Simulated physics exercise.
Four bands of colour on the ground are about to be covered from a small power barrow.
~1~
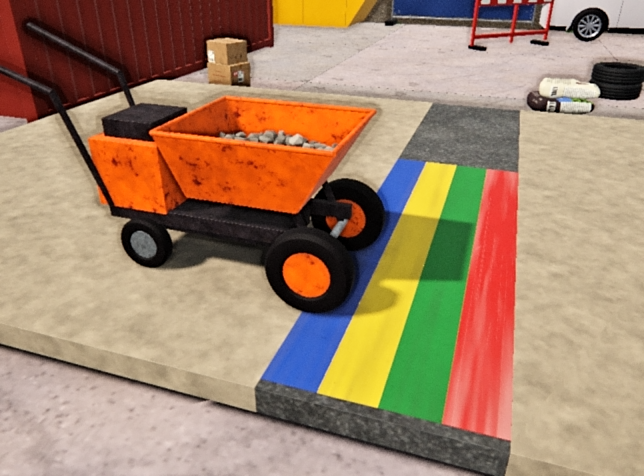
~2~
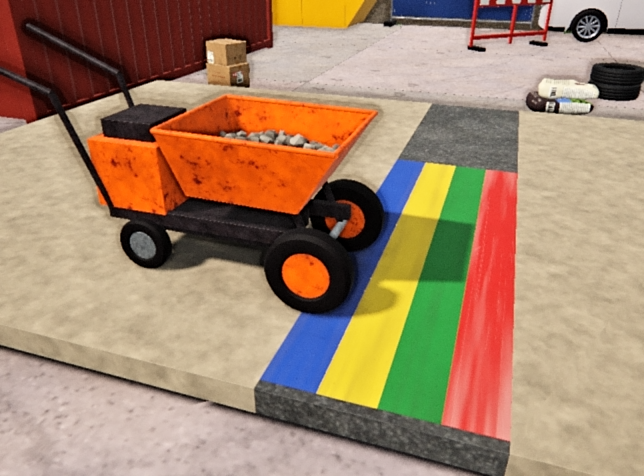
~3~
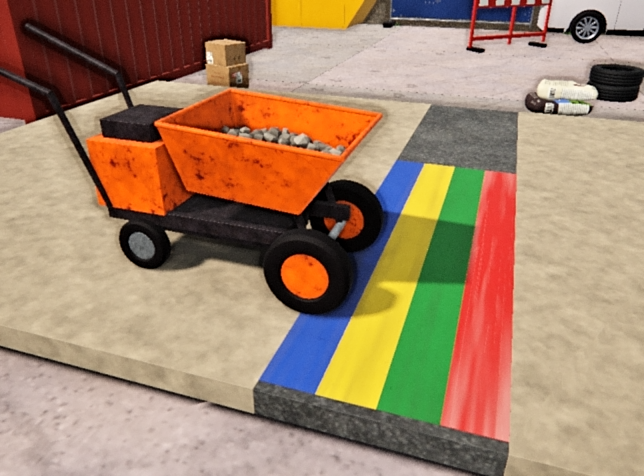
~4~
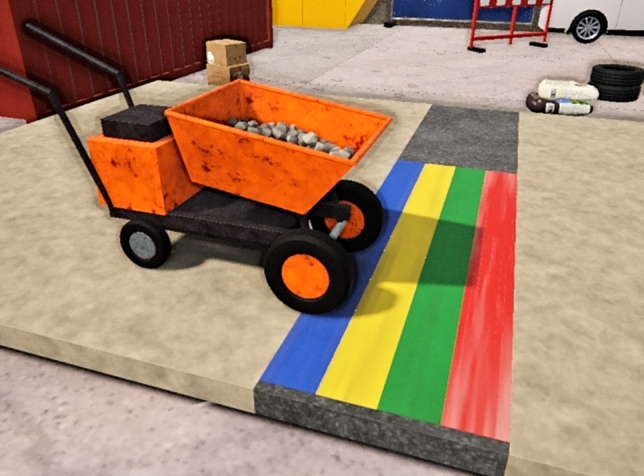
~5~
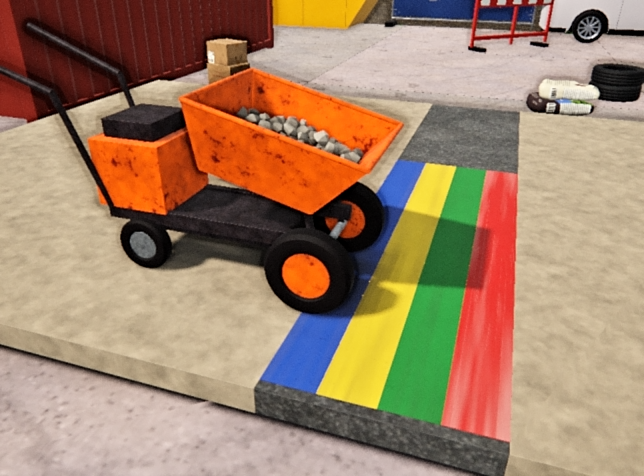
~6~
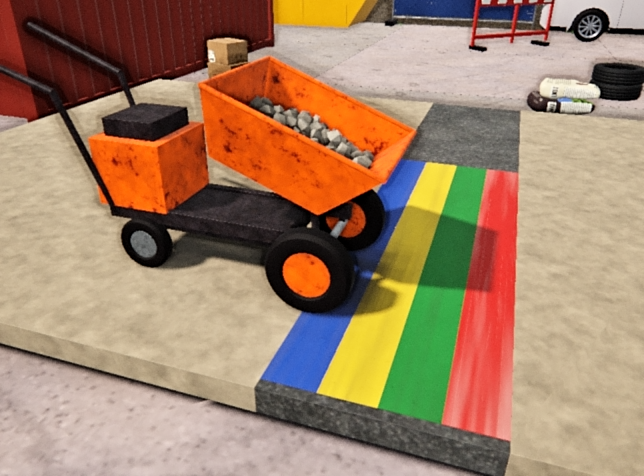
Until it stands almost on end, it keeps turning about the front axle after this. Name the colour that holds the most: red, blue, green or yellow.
That would be red.
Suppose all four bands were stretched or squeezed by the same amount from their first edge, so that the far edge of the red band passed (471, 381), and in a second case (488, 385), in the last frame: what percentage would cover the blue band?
0 % and 0 %.
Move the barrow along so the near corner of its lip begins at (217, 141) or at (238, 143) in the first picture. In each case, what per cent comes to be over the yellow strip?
About 40 % and 50 %.
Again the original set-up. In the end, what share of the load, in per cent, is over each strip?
In per cent, approximately: Blue 0, yellow 0, green 25, red 45.
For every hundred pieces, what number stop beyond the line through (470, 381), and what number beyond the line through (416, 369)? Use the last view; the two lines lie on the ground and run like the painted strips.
About 50 and 90 %.
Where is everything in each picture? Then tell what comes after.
The first picture shows lip of the skip (333, 154), level; top of the load (274, 156), broken stones; blue strip (313, 340); yellow strip (366, 352); green strip (422, 364); red strip (482, 378).
The second picture shows lip of the skip (335, 156), tipped barely; top of the load (262, 153).
The third picture shows lip of the skip (342, 159), tipped barely; top of the load (265, 150).
The fourth picture shows lip of the skip (353, 164), tipped a little; top of the load (256, 136).
The fifth picture shows lip of the skip (368, 171), tipped clearly; top of the load (257, 131).
The sixth picture shows lip of the skip (383, 181), tipped clearly; top of the load (270, 122); blue strip (313, 340); yellow strip (366, 352); green strip (422, 365); red strip (481, 378).
Just after the last frame, skip tipped steeply; every one in the skip.
A moment on, skip tipped right over; the larger part in the skip; just a few over the green strip; about a tenth over the red strip.
Further on, skip tipped right over; about a tenth in the skip; roughly a quarter over the green strip; roughly half over the red strip; roughly a quarter off the paint.
When it is over, skip tipped right over; about a tenth in the skip; not one over the blue strip; just a few over the yellow strip; roughly a quarter over the green strip; roughly half over the red strip; roughly a quarter off the paint.
